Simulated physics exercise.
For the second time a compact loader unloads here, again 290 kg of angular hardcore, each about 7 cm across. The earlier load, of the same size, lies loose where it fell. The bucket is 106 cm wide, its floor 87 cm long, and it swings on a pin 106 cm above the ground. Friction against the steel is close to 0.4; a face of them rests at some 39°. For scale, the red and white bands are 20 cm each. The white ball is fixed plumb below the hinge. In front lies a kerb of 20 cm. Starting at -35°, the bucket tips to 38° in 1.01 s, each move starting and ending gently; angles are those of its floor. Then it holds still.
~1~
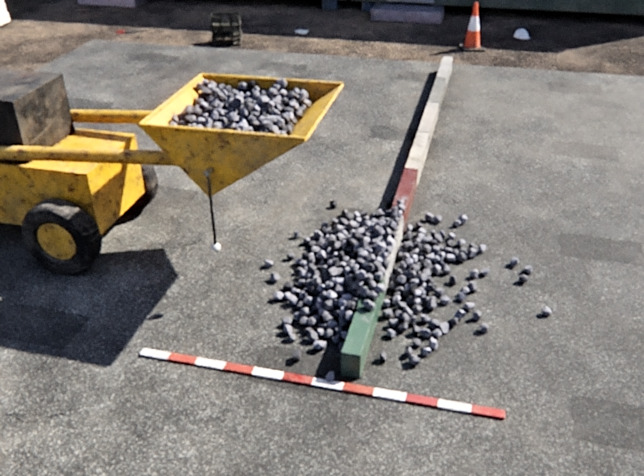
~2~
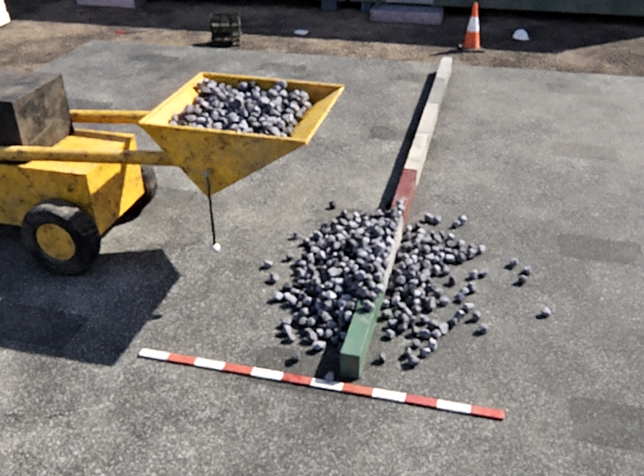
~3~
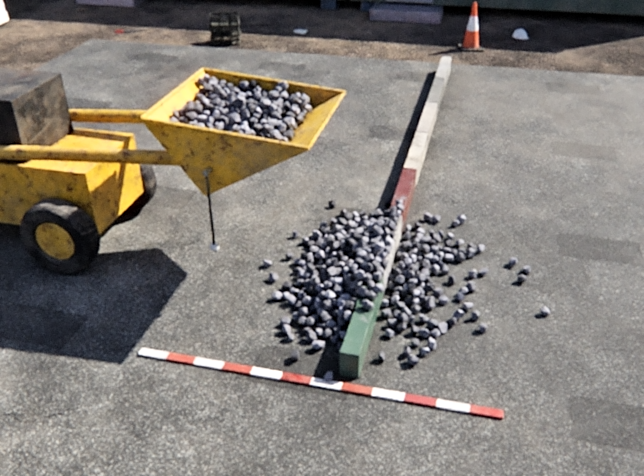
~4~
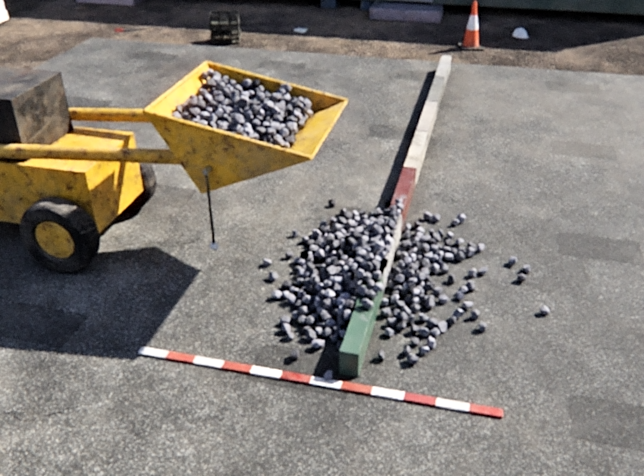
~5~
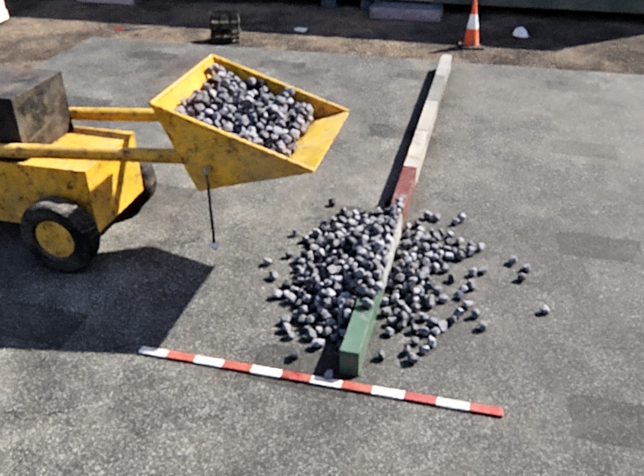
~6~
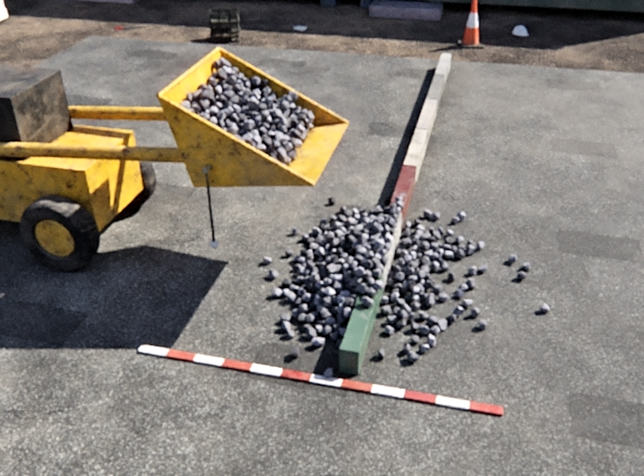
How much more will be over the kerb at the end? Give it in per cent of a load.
Close to 2 parts in a hundred.
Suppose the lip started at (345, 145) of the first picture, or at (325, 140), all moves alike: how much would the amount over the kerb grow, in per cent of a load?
About 35 and 15 per cent.
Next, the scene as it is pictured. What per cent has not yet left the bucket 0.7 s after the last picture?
Roughly 80 per cent is still inside.
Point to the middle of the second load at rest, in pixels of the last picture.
Around (327, 245).
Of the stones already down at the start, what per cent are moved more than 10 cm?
Roughly 0 per cent of them.
Then, 0.3 s after the last picture the floor is at 27°; in per cent of one load, 100 in the bucket, 78 on this side of the kerb, 22 over the kerb; the foremost stones are at (503, 281).
Then, 0.7 s after the last picture the floor is at 38°; in per cent of one load, 81 in the bucket, 97 on this side of the kerb, 22 over the kerb; the foremost stones are at (503, 281).
Then, 1.0 s after the last picture the floor is at 38°; in per cent of one load, 24 in the bucket, 154 on this side of the kerb, 22 over the kerb; the foremost stones are at (503, 281).
Then, 3.5 s after the last picture the floor is at 38°; in per cent of one load, 0 in the bucket, 176 on this side of the kerb, 24 over the kerb; the foremost stones are at (503, 281). Net gain over the kerb, 2.
